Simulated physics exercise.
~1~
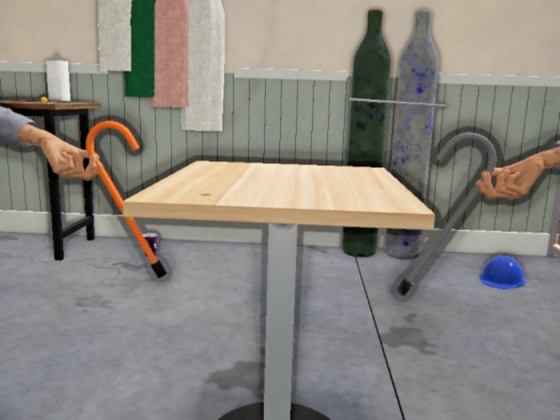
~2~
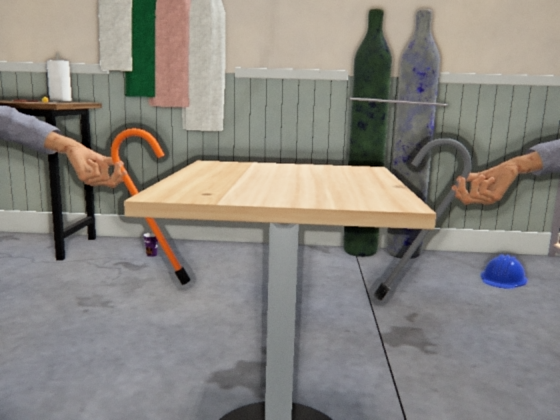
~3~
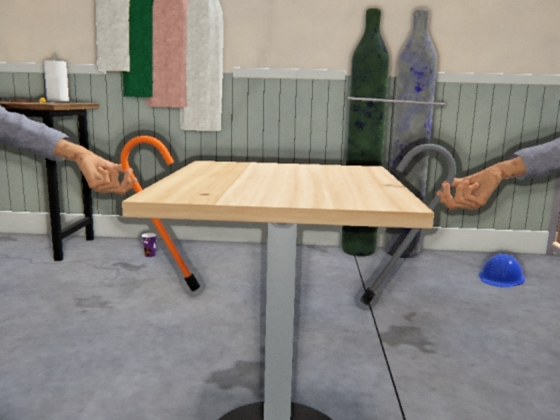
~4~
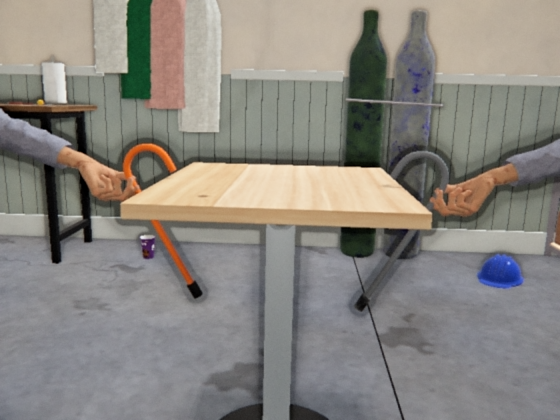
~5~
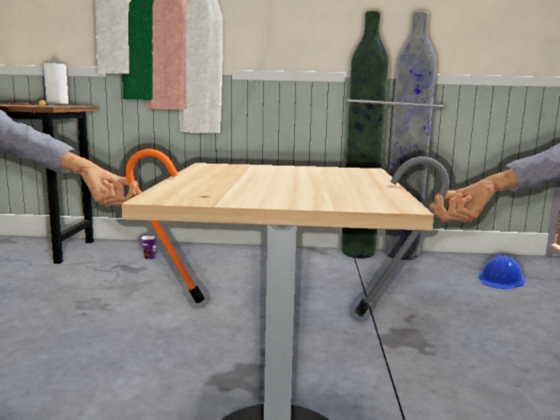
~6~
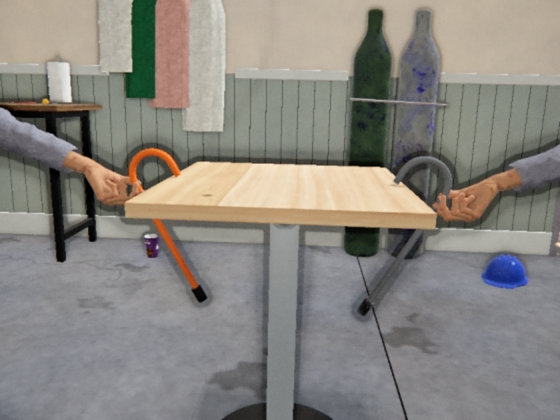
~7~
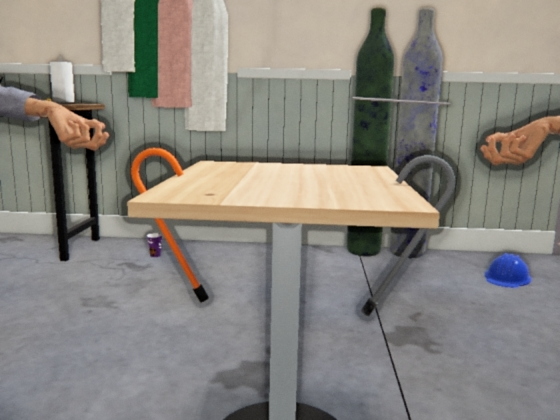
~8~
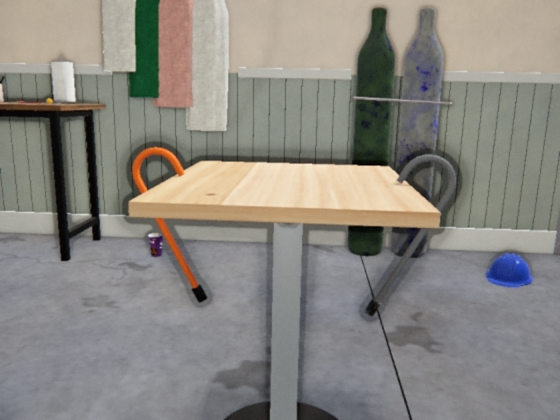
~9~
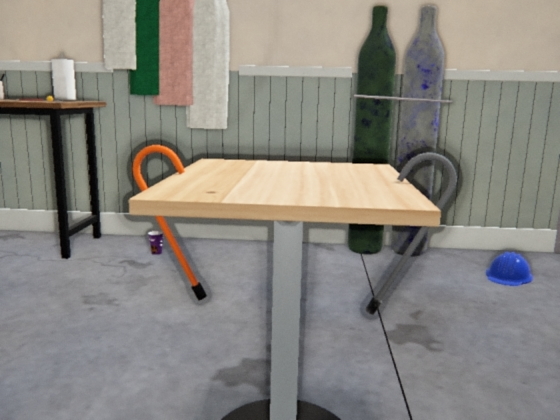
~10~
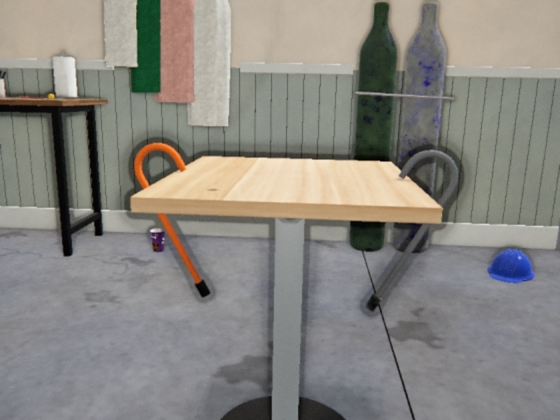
The clip opens on a light wooden table with a grey post, as a hand on the left holds an orange cane and a hand on the right holds a grey one. The hands bring the canes inward toward opposite sides of the tabletop, then lower them slightly until their curved handles hook over the edges. After a brief pause, both hands let go and draw back out of view. The two canes stay hooked on the table, their shafts slanting inward beneath it, and they hang still to the end while the view sways slightly.
